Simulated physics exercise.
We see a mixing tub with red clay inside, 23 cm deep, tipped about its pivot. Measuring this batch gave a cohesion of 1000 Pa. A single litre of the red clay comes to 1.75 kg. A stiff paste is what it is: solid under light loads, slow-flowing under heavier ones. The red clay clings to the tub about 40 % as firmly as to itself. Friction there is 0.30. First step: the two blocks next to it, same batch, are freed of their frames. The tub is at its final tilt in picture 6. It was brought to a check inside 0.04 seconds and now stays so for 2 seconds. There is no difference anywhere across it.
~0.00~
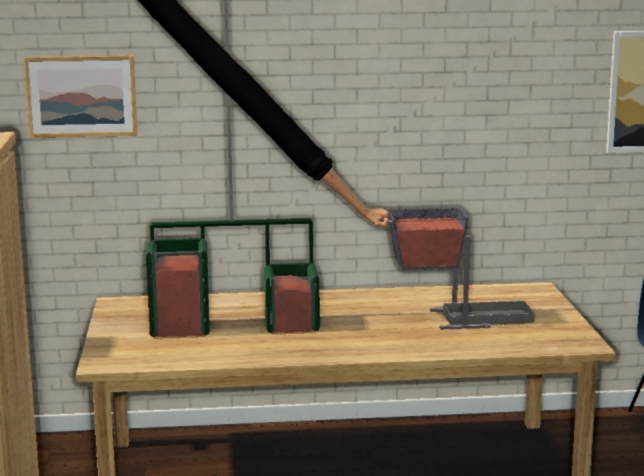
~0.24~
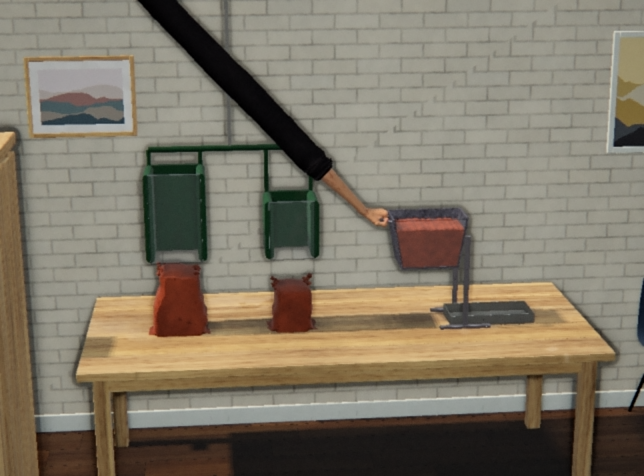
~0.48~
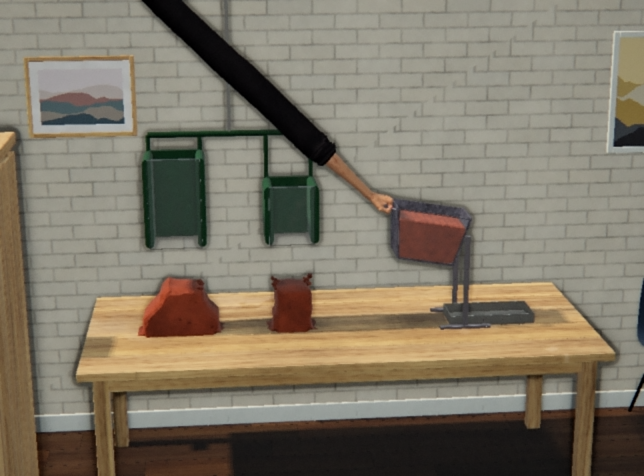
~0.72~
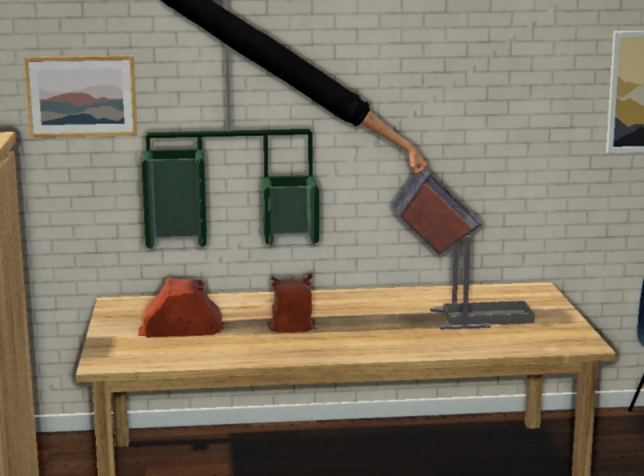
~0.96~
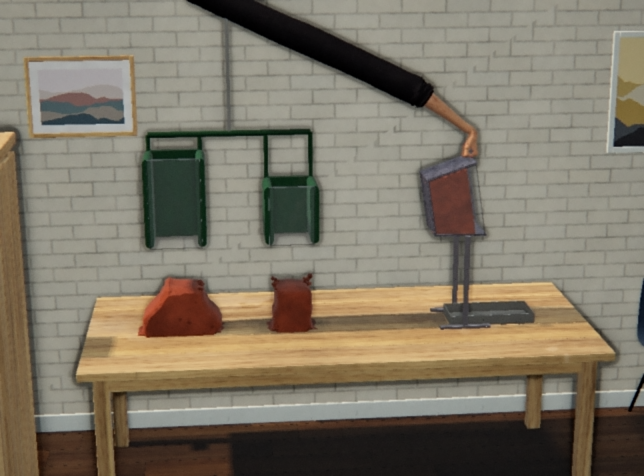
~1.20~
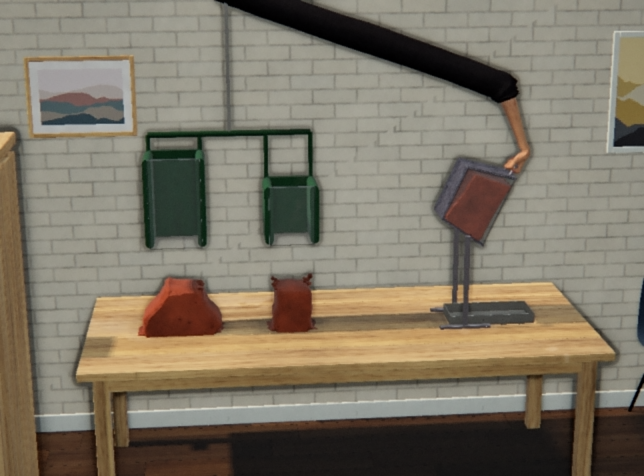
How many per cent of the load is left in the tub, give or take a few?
I would say close to 0 percent.
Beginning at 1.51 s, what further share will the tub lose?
Share of load from then on: Approx. 0 %.
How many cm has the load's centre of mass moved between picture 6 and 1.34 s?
It has moved around 14 centimetres.
By 1.34 s, the tub is at 115 degrees and holds 41 %.
By 1.51 s, the tub is at 115 degrees and holds 0 %.
By 1.68 s, the tub is at 115 degrees and holds 0 %.
By 1.85 s, the tub is at 115 degrees and holds 0 %.
By 3.20 s, at the end, the tub is at 115 degrees and holds 0 %.
